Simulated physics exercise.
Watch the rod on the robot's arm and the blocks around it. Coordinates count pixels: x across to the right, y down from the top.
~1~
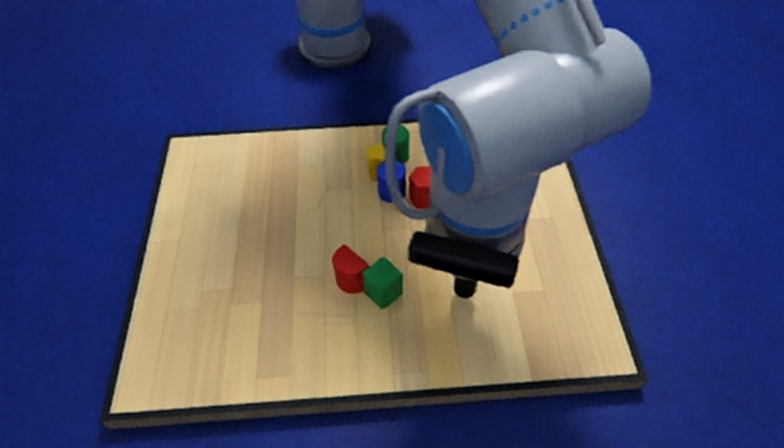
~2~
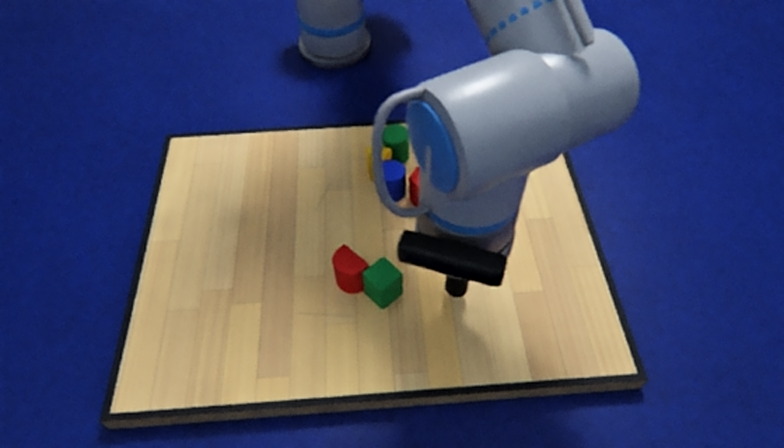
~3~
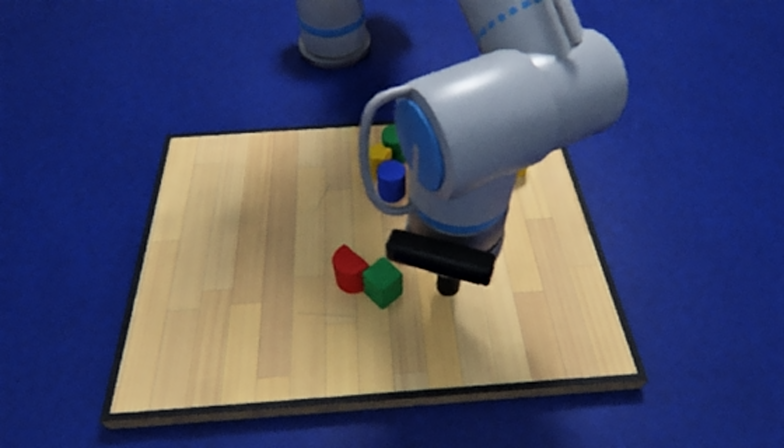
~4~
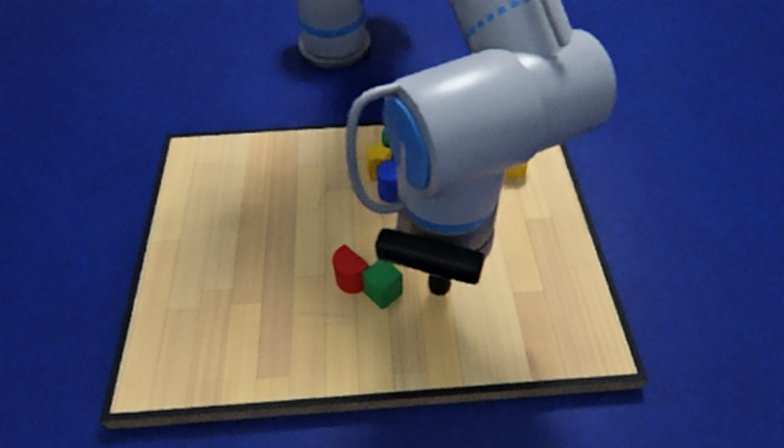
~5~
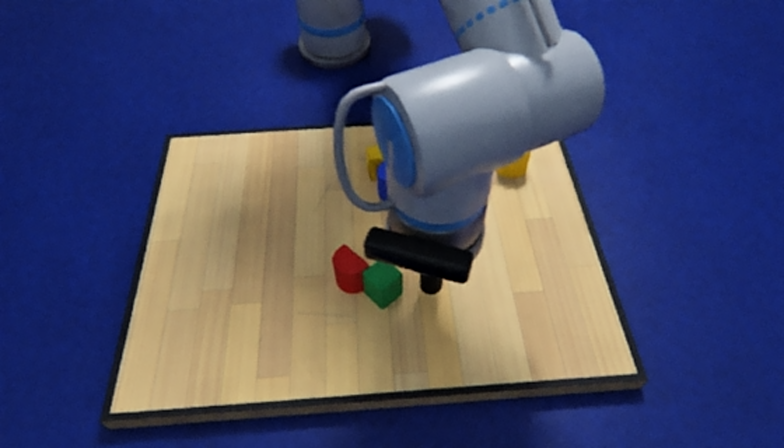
The video shows a robot arm with a dark rod moving slowly left over a wooden board, nearing a green block beside a red one, while the blocks, including a few more near the back, stay still.
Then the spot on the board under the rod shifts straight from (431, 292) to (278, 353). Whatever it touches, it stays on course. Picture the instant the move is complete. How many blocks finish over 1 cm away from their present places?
The answer is two blocks, counting only moves over 1 cm.
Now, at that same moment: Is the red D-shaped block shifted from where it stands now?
It seems so.
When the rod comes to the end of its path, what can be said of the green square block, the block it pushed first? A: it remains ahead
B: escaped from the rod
The one that fits is B, escaped from the rod.
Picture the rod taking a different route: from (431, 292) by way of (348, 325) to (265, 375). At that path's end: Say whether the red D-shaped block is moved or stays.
That block will leave its spot.
The first path, step by step. One third of the way, rod (380, 305); red D-shaped block (337, 255); green square block (368, 272).
Two thirds of the way, rod (328, 325); red D-shaped block (337, 254); green square block (367, 272), turned 15° clockwise.
At the end, rod (276, 346); red D-shaped block (337, 254); green square block (367, 272), turned 15° clockwise.
